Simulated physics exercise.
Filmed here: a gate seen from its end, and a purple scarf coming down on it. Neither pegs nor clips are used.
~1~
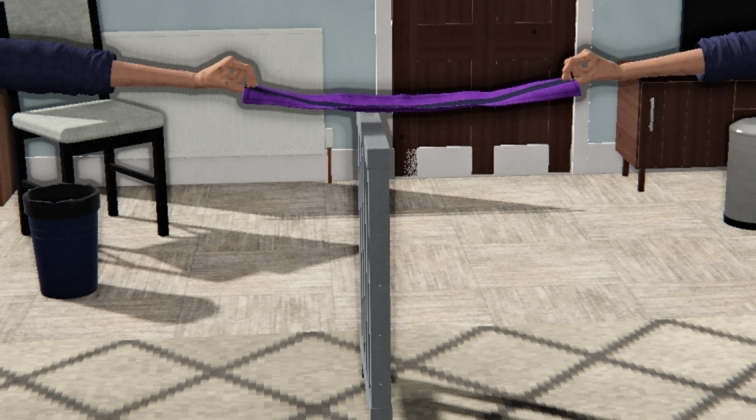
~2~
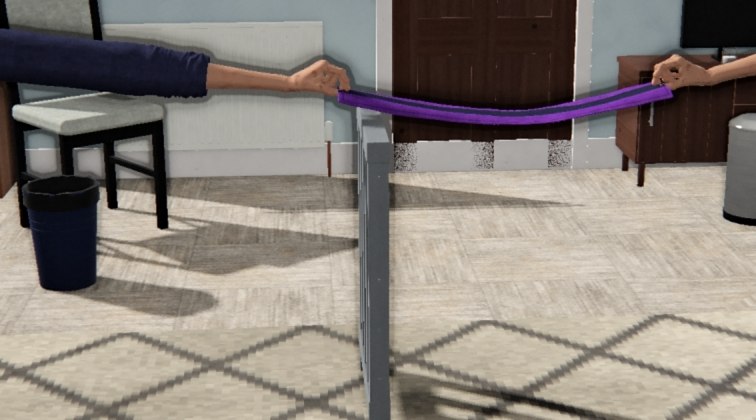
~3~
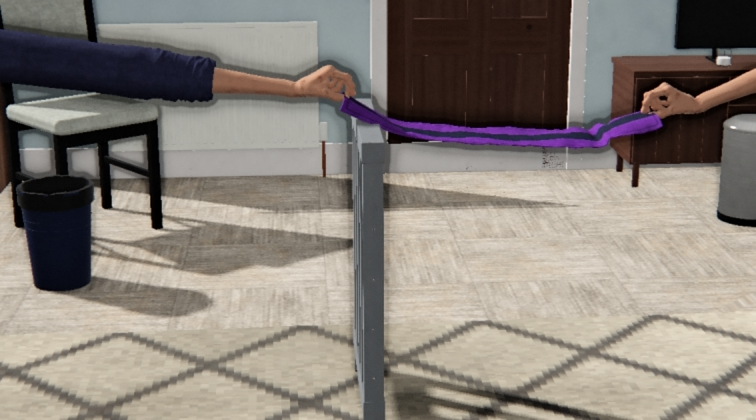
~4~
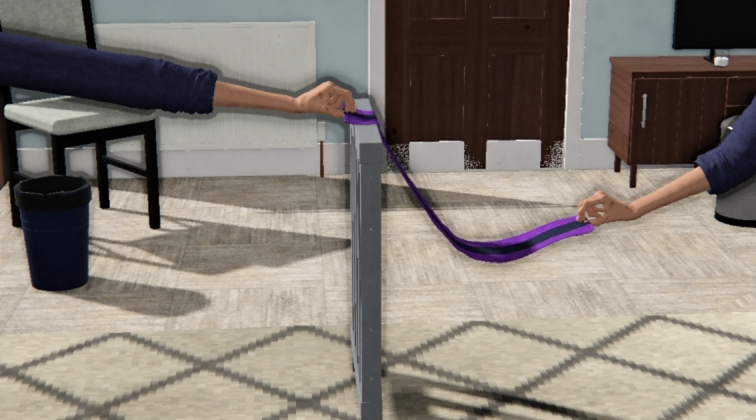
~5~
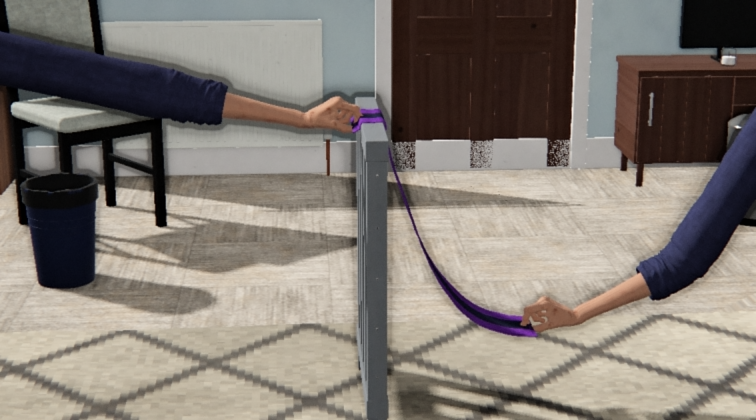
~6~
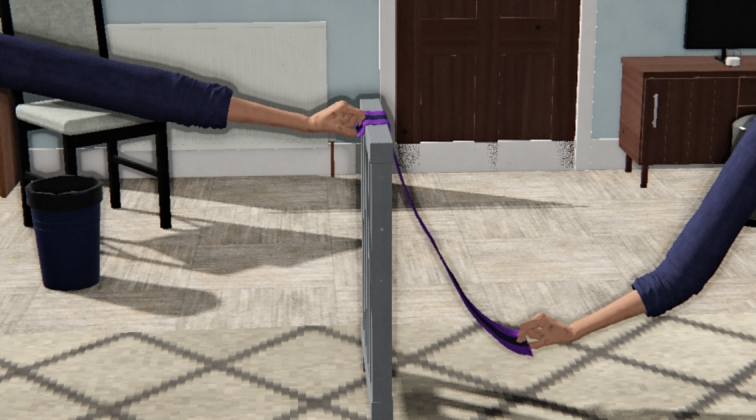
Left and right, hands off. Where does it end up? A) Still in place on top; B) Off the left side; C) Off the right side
Off the right side.
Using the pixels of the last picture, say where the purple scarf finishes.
It settles at roughly (434, 403).
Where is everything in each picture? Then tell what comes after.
In the first picture, left end (248, 103); right end (576, 96); top of the gate (379, 153).
In the second picture, left end (344, 104); right end (668, 99).
In the third picture, left end (345, 113); right end (658, 129); top of the gate (373, 147).
In the fourth picture, left end (350, 124); right end (590, 232).
In the fifth picture, left end (358, 131); right end (532, 337).
In the sixth picture, left end (362, 135); right end (528, 355); far more of it on the right.
Then, 0.36 s past the final frame, scarf clear of the top and falling near (438, 341).
Then, 0.62 s past the final frame, scarf in a heap on the floor near (435, 402).
When it is over, scarf in a heap on the floor near (434, 403). The purple scarf goes down on the right side.
